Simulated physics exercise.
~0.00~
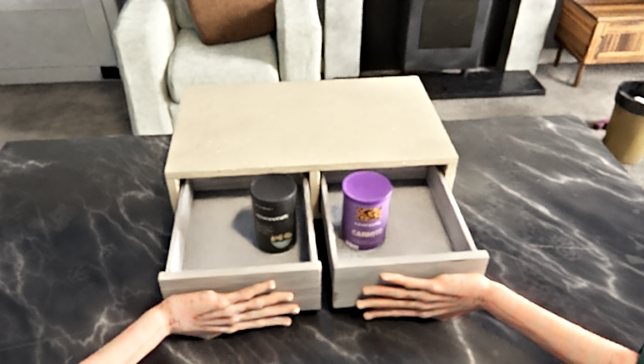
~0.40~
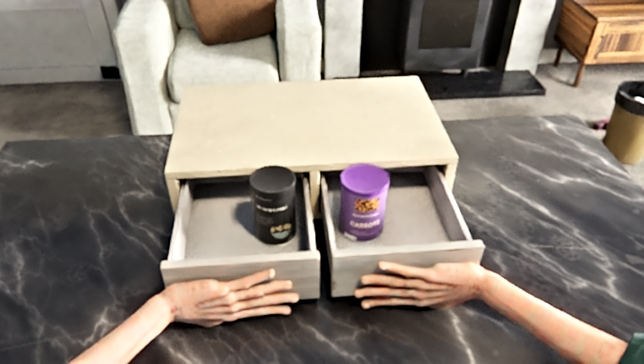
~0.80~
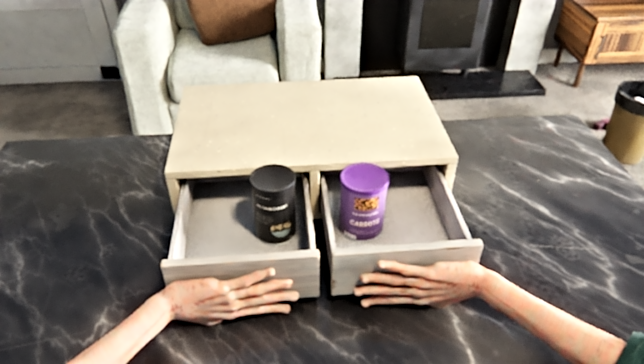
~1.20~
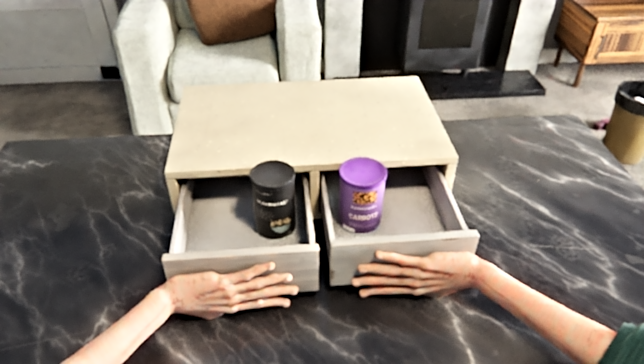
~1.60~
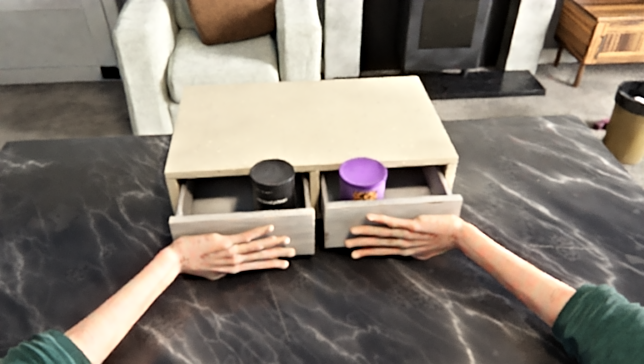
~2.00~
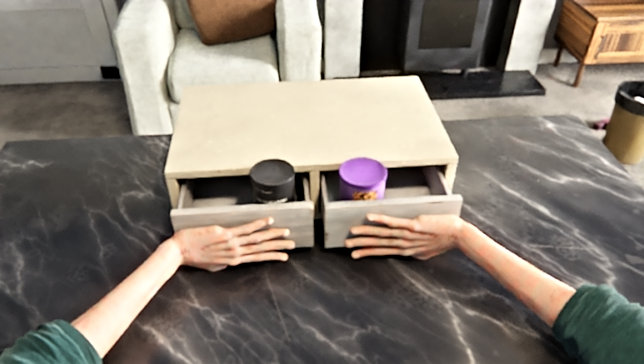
Two hands slowly pushing in side-by-side drawers holding a black tin and a purple pot, both drawers ending still partly open.
